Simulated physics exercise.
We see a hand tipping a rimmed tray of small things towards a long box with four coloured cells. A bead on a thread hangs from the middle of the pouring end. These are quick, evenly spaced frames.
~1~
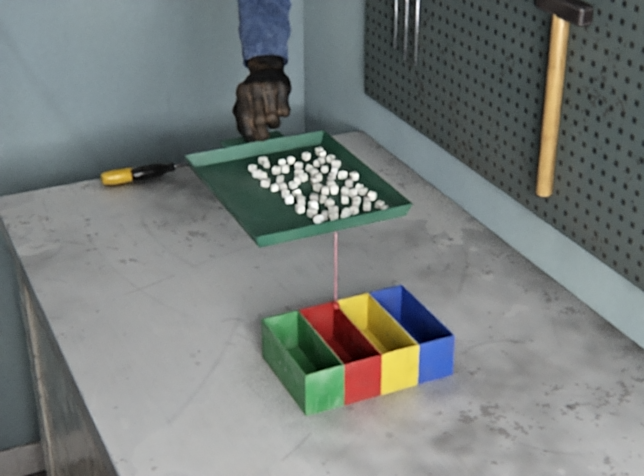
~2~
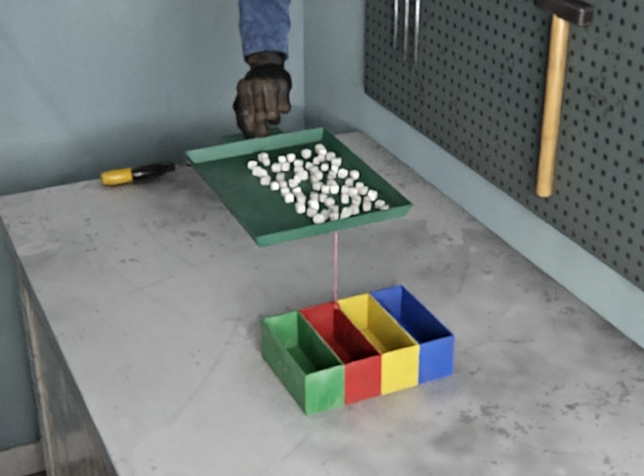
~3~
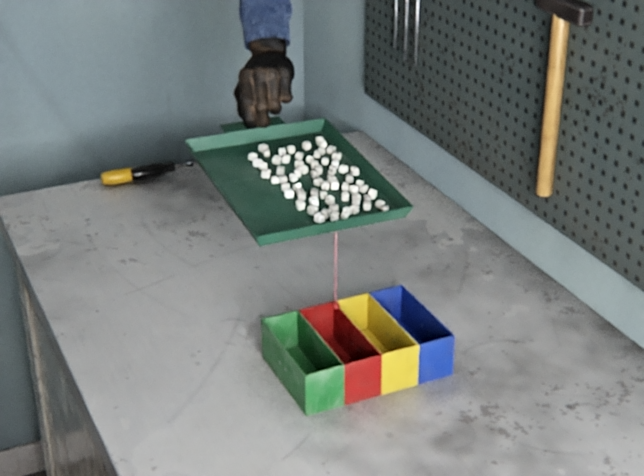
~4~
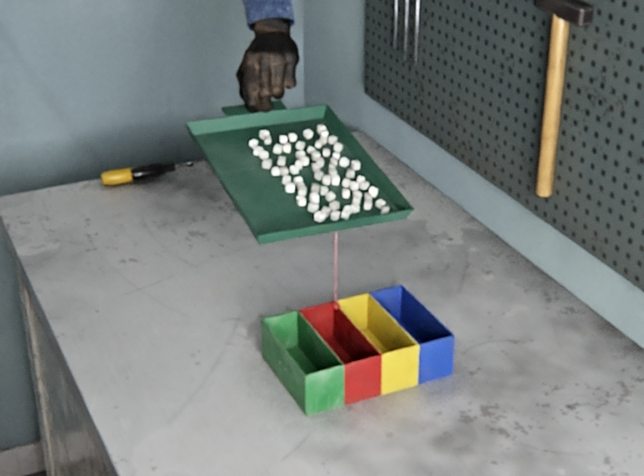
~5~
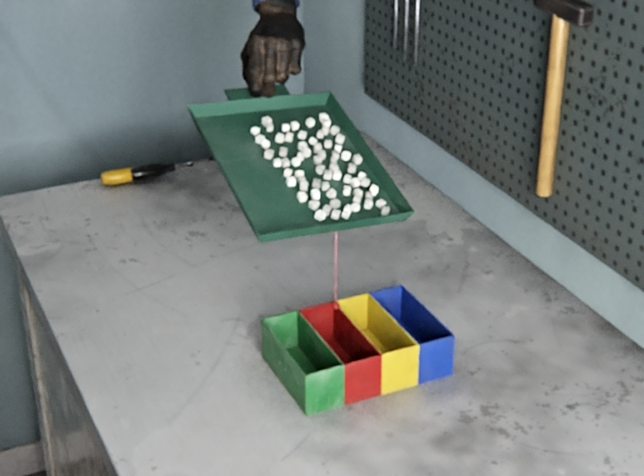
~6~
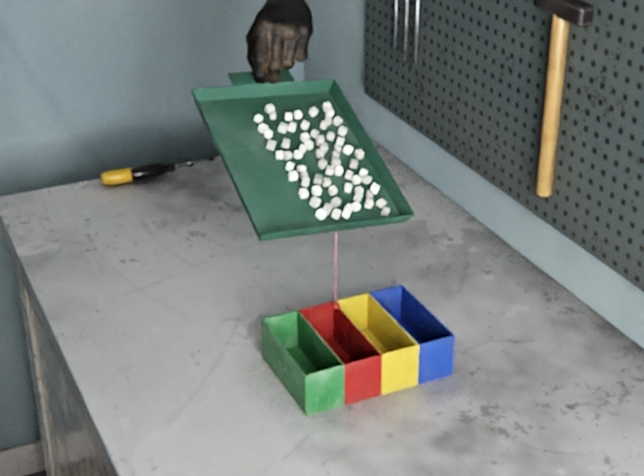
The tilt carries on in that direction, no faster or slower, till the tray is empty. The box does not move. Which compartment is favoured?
Fullest: The blue cell.
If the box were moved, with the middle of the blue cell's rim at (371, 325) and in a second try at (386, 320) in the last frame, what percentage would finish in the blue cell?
Roughly 20 per cent, and 30 per cent.
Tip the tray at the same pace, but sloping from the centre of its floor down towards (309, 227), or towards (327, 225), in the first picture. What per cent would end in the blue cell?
First some 0, then 20 per cent.
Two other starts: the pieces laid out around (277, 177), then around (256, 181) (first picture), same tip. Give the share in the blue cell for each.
The first gives 40 %, the second 20 %.
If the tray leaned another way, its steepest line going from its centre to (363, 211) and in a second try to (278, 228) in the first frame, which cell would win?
The first try: The blue cell. The second: Green.
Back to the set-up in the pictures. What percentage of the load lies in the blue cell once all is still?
Roughly 60 in a hundred.
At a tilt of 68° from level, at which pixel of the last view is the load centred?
At about (375, 208).
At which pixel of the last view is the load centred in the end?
Around (411, 355).
Soon after the last picture, tray tipped steeply; nearly all on the tray; a stray few falling or outside the box.
A little later, tray tipped past a quarter turn; about a quarter on the tray; about a third in the blue cell; a small part in the red cell; a small part in the yellow cell; about a quarter falling or outside the box.
Later still, tray tipped past a quarter turn; about two thirds in the blue cell; about a quarter in the yellow cell; a small part in the red cell; a stray few in the green cell; a small part falling or outside the box.
At rest, tray tipped past a quarter turn; about two thirds in the blue cell; about a quarter in the yellow cell; a small part in the red cell; a stray few in the green cell; a small part outside the box.
